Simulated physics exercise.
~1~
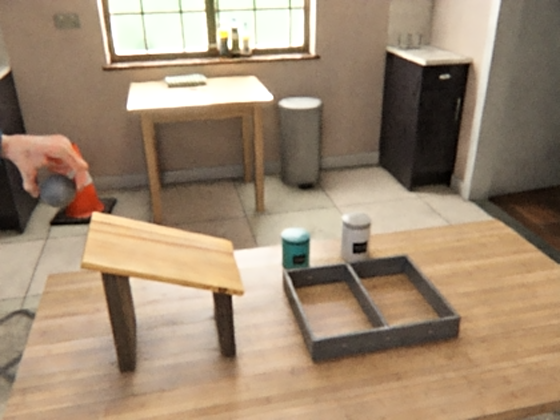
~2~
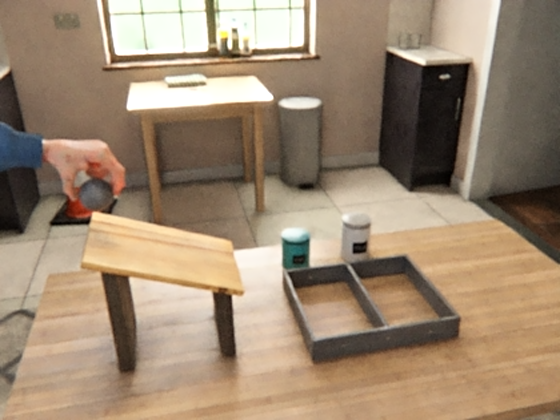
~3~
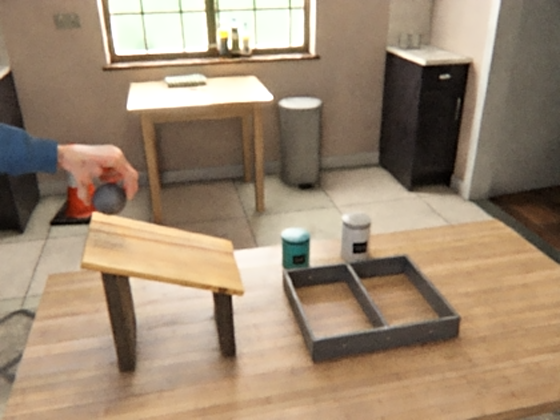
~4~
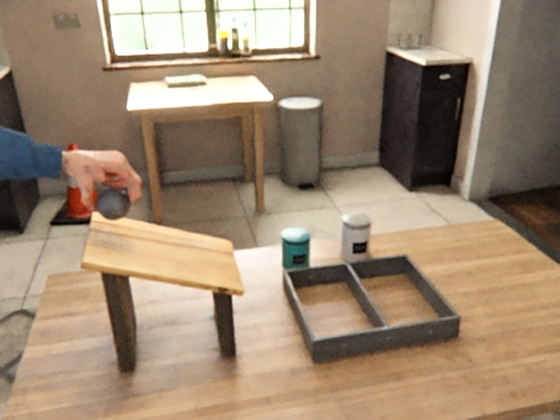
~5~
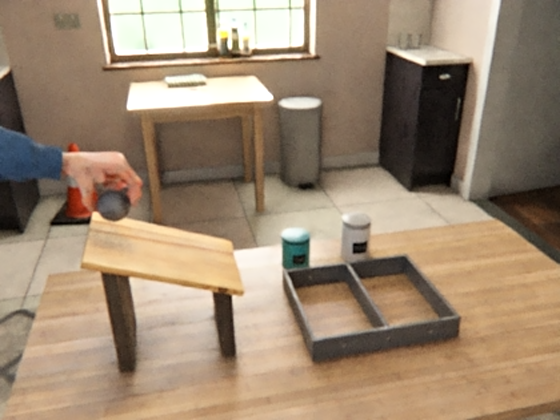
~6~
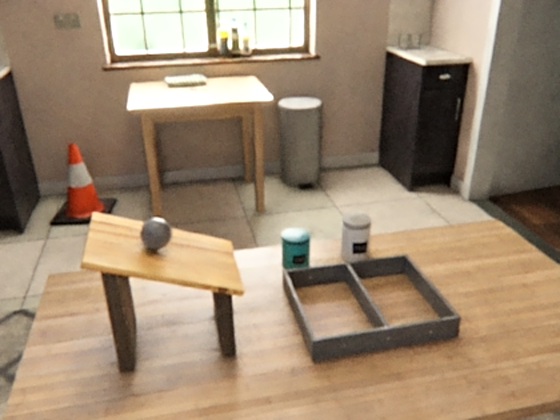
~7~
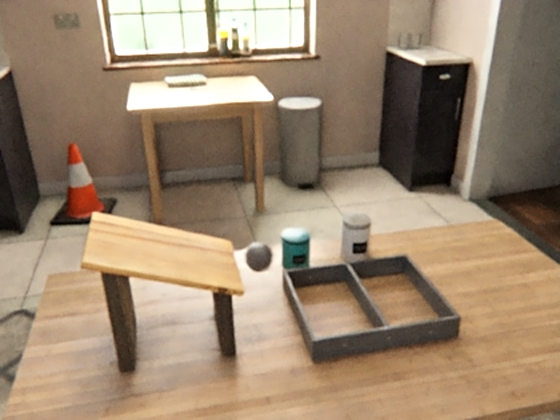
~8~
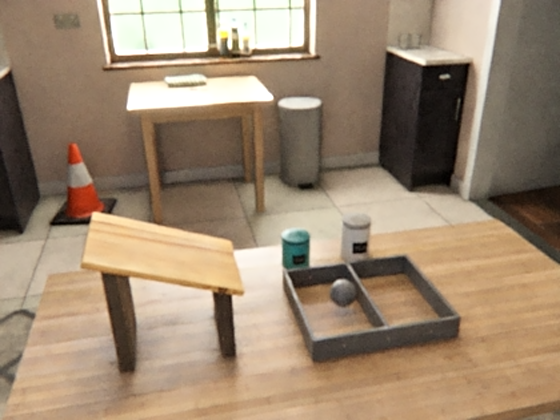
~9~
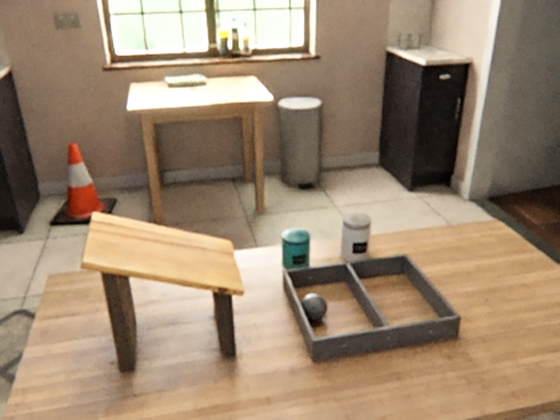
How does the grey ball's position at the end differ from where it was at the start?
At the start the grey ball is held in a hand at the left, beyond the sloping board. At the end it rests in the bay of the tray next to the board.
